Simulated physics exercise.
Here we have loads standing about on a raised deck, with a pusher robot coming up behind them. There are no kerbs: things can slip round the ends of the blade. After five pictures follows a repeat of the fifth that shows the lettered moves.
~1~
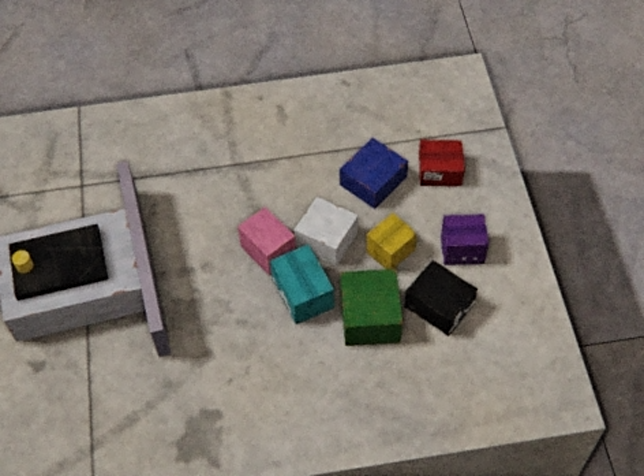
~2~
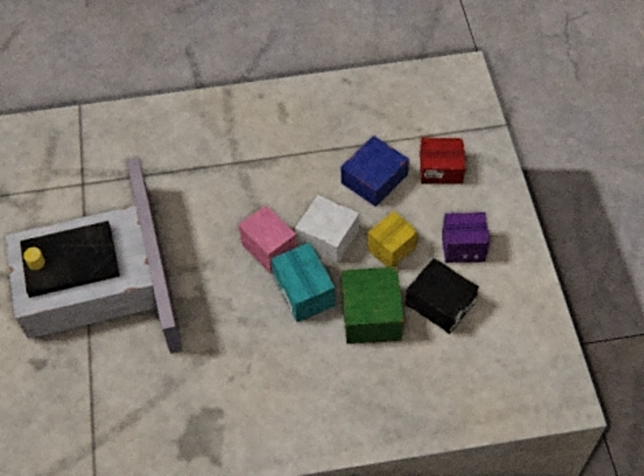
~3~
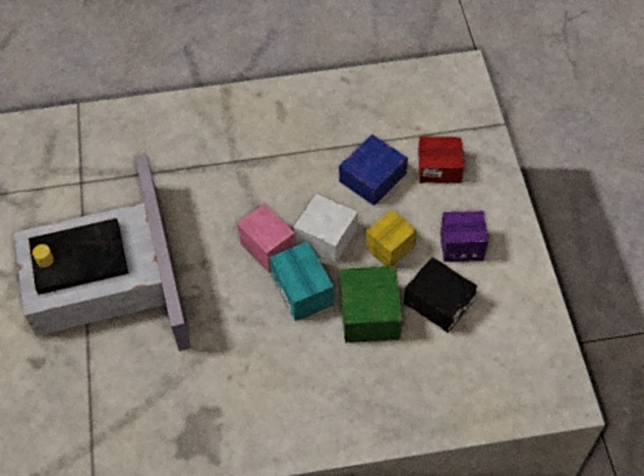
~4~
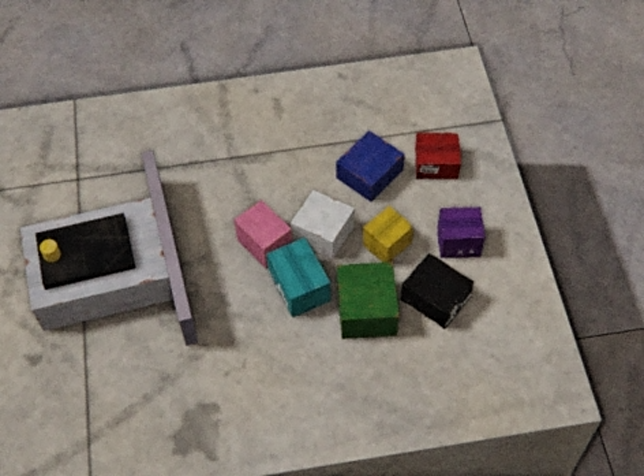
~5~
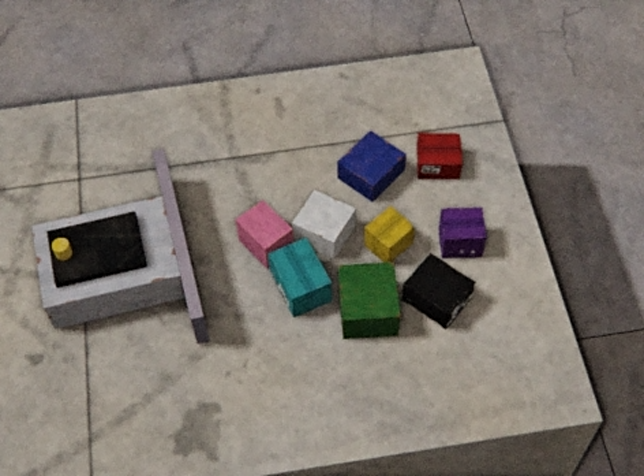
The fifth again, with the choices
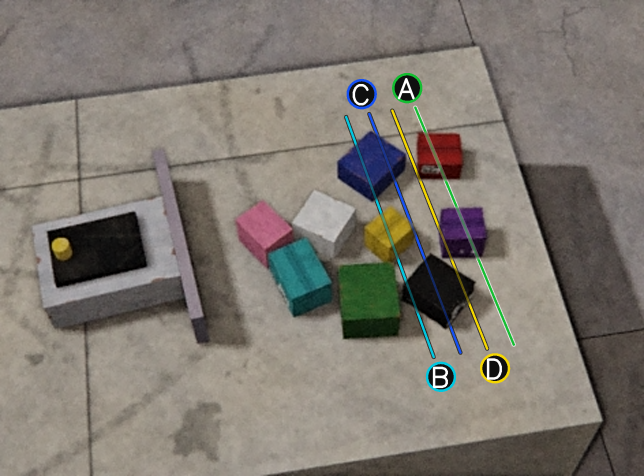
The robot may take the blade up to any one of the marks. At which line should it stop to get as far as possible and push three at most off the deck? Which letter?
It can go as far as A.
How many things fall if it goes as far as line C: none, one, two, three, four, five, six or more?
In all, none.
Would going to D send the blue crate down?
No.
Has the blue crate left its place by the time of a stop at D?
By then, yes.
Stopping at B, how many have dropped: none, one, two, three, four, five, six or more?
In all, none.
On the marked copy, A at (461, 217); B at (387, 228); C at (411, 224); D at (436, 221).
Taking A. A third of the way, robot (209, 231); black parcel (445, 292); green crate (380, 301).
Two thirds of the way, robot (313, 217); purple box (519, 239); black parcel (510, 304).
When it is over, robot (391, 205); black parcel over the edge; purple box (544, 246); one fallen.
As for the rest, B is within the limit but short; C is within the limit but short; D is within the limit but short.
